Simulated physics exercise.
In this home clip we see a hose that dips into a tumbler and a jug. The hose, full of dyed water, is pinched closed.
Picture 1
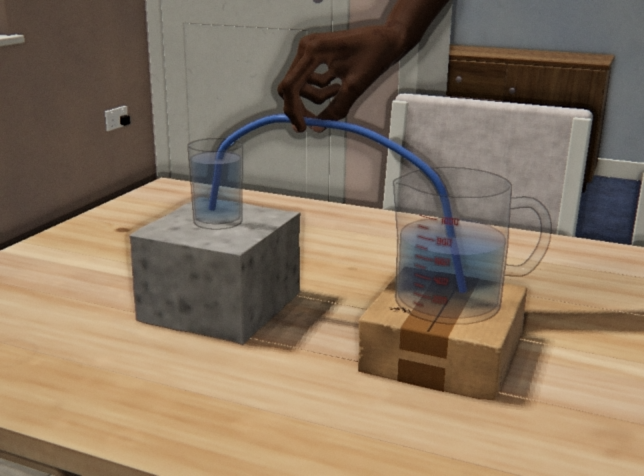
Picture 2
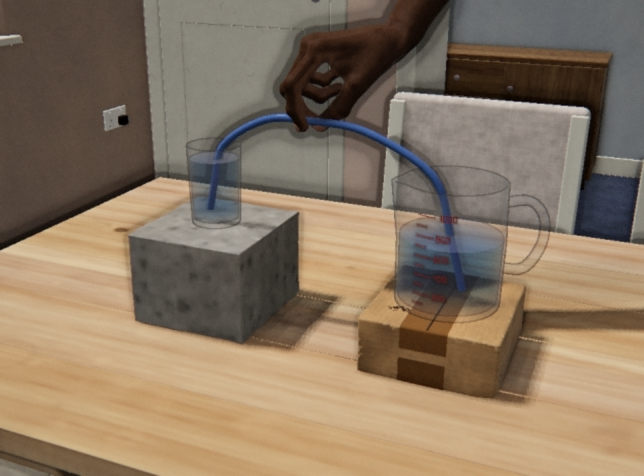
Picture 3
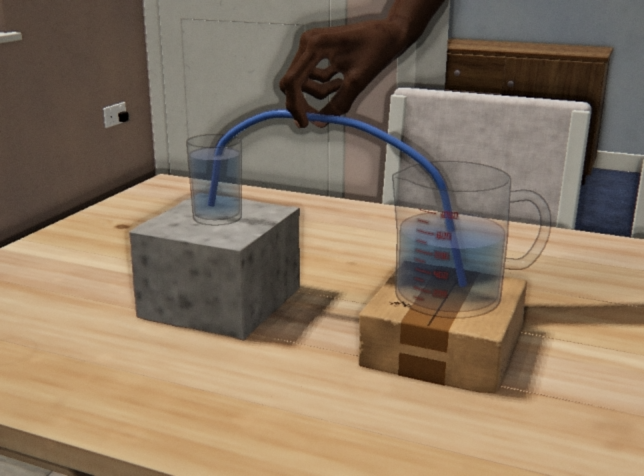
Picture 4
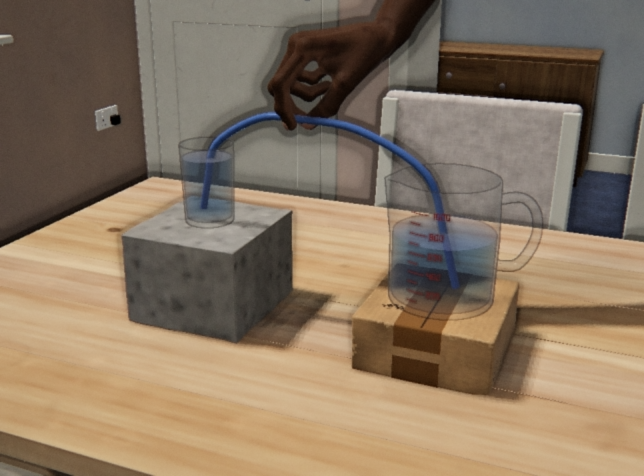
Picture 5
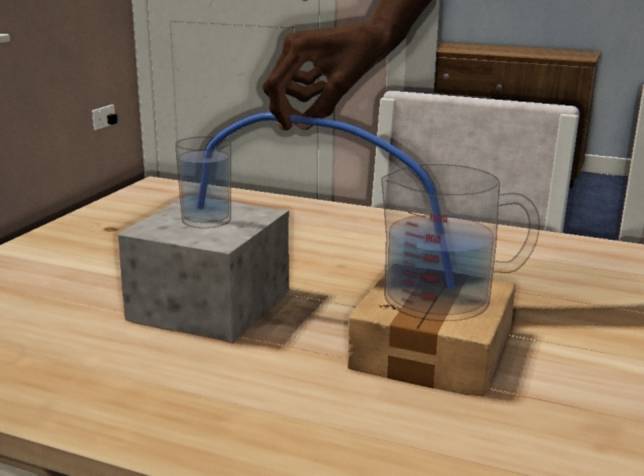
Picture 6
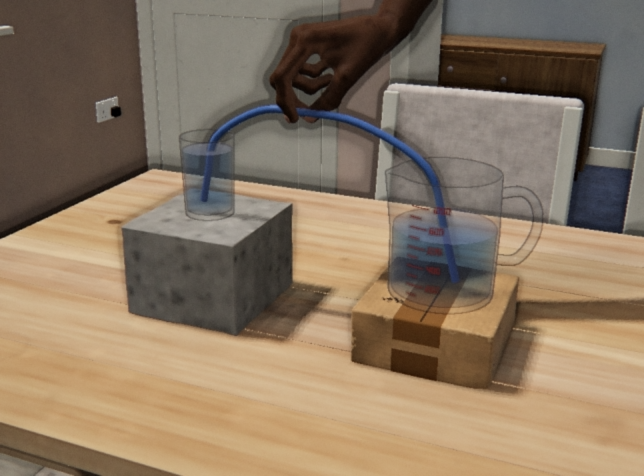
A dark-skinned hand pinches the top of an arched blue hose above a pale wooden table, seen from slightly above in a room with a door and chair behind. The hose dips into a clear tumbler of blue water on a grey block at left and a larger jug on a brown taped box at right. The hand and water levels stay essentially still, while the camera wavers slightly.
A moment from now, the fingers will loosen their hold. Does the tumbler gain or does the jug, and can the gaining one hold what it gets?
Flow: The right one gains. Taker: It can hold it.
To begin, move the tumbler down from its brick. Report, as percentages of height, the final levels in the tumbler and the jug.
Levels in order: Near 100 %, 20 %.
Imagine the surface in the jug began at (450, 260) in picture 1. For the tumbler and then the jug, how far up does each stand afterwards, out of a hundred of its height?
The first ends at 15 per cent, the second at 40 per cent.
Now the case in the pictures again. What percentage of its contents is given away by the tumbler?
I get 60 in a hundred.
A moment on, the tumbler is about two thirds full; the jug is about half full.
Further on, the tumbler is about half full; the jug is about two thirds full.
When it is over, the tumbler is about a third full; the jug is about two thirds full; the two surfaces are level.
